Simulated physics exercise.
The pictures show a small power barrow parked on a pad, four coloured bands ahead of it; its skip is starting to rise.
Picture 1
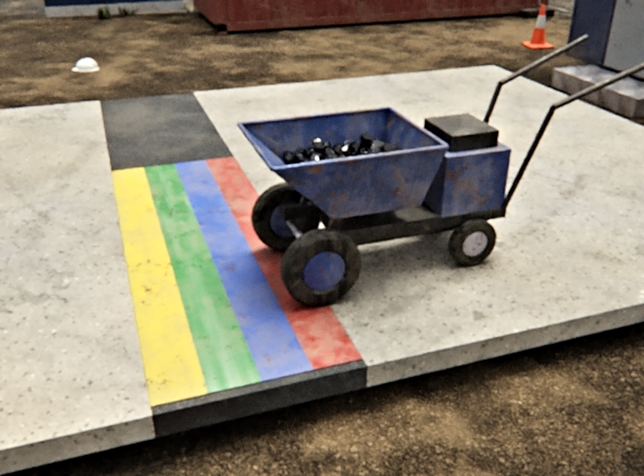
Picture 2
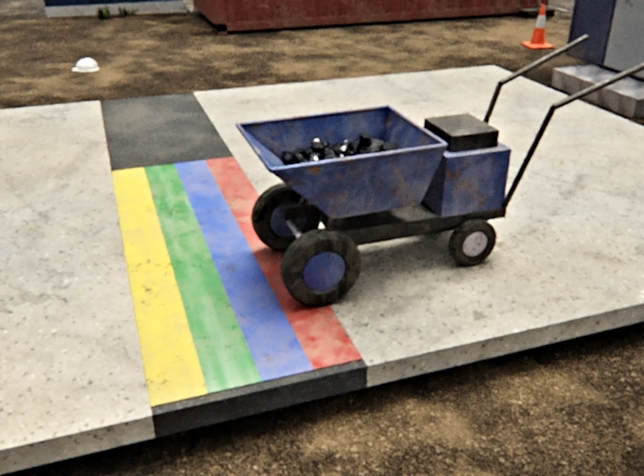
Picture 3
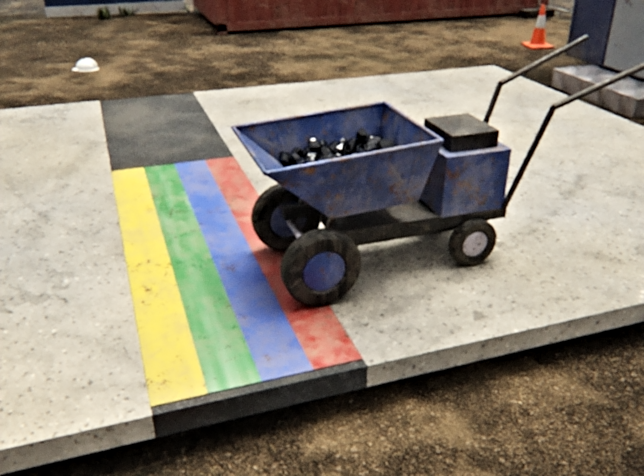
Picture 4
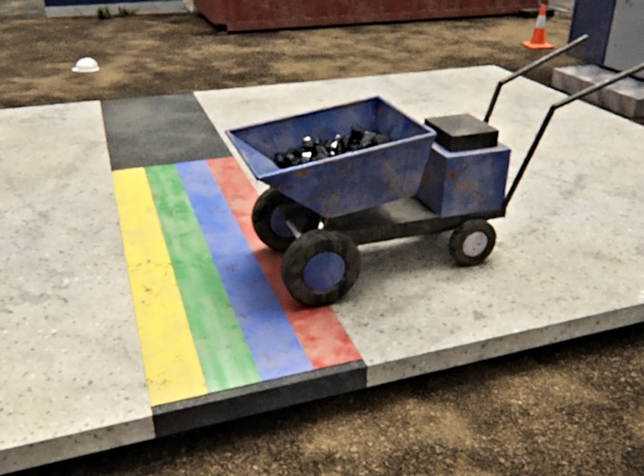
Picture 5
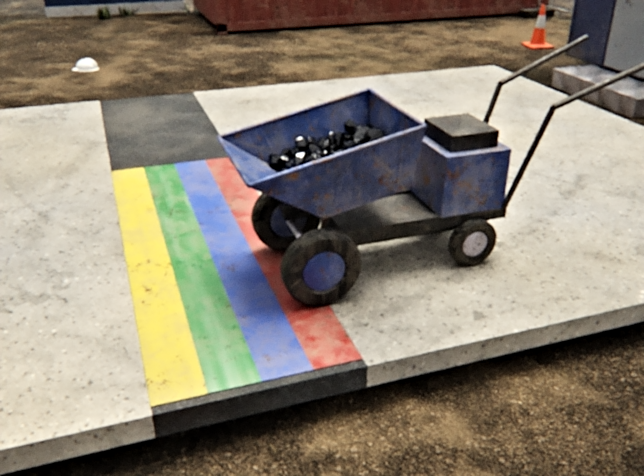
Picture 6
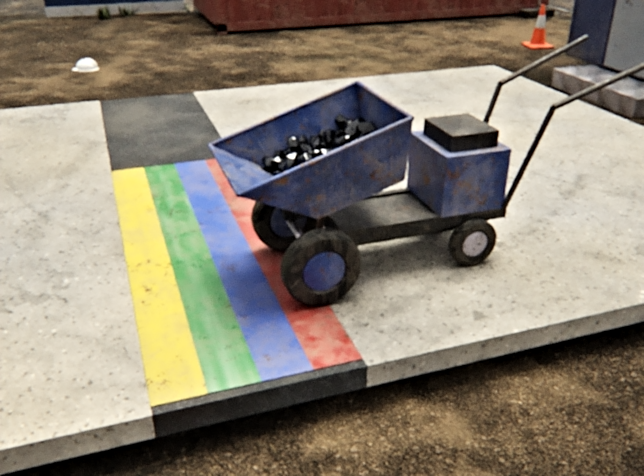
Small blue power barrow standing still beside yellow, green, blue and red bands, its coal-filled skip gradually tilting forward to the left.
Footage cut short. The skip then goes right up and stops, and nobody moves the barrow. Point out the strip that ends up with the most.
The yellow one ends up with the most.
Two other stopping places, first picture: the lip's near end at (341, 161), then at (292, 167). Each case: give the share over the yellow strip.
Result: 10 in a hundred, then 40 in a hundred.
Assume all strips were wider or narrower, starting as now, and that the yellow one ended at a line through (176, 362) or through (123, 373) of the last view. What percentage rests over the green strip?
Shares in turn: 0 %; 20 %.
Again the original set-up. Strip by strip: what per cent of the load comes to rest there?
The red strip gets close to 0, the blue strip close to 0, the green strip close to 10 and the yellow strip close to 45.
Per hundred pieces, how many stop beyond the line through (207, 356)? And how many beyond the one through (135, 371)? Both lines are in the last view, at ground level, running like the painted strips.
I reckon some 70 per cent and some 20 per cent.
Just after the last frame, skip tipped steeply; every one in the skip.
A moment on, skip tipped right over; the larger part in the skip; just a few over the green strip; roughly a quarter over the yellow strip; just a few off the paint.
Further on, skip tipped right over; roughly a quarter in the skip; about a tenth over the green strip; roughly half over the yellow strip; roughly a quarter off the paint.
When it is over, skip tipped right over; roughly a quarter in the skip; not one over the red strip; not one over the blue strip; about a tenth over the green strip; roughly half over the yellow strip; roughly a quarter off the paint.
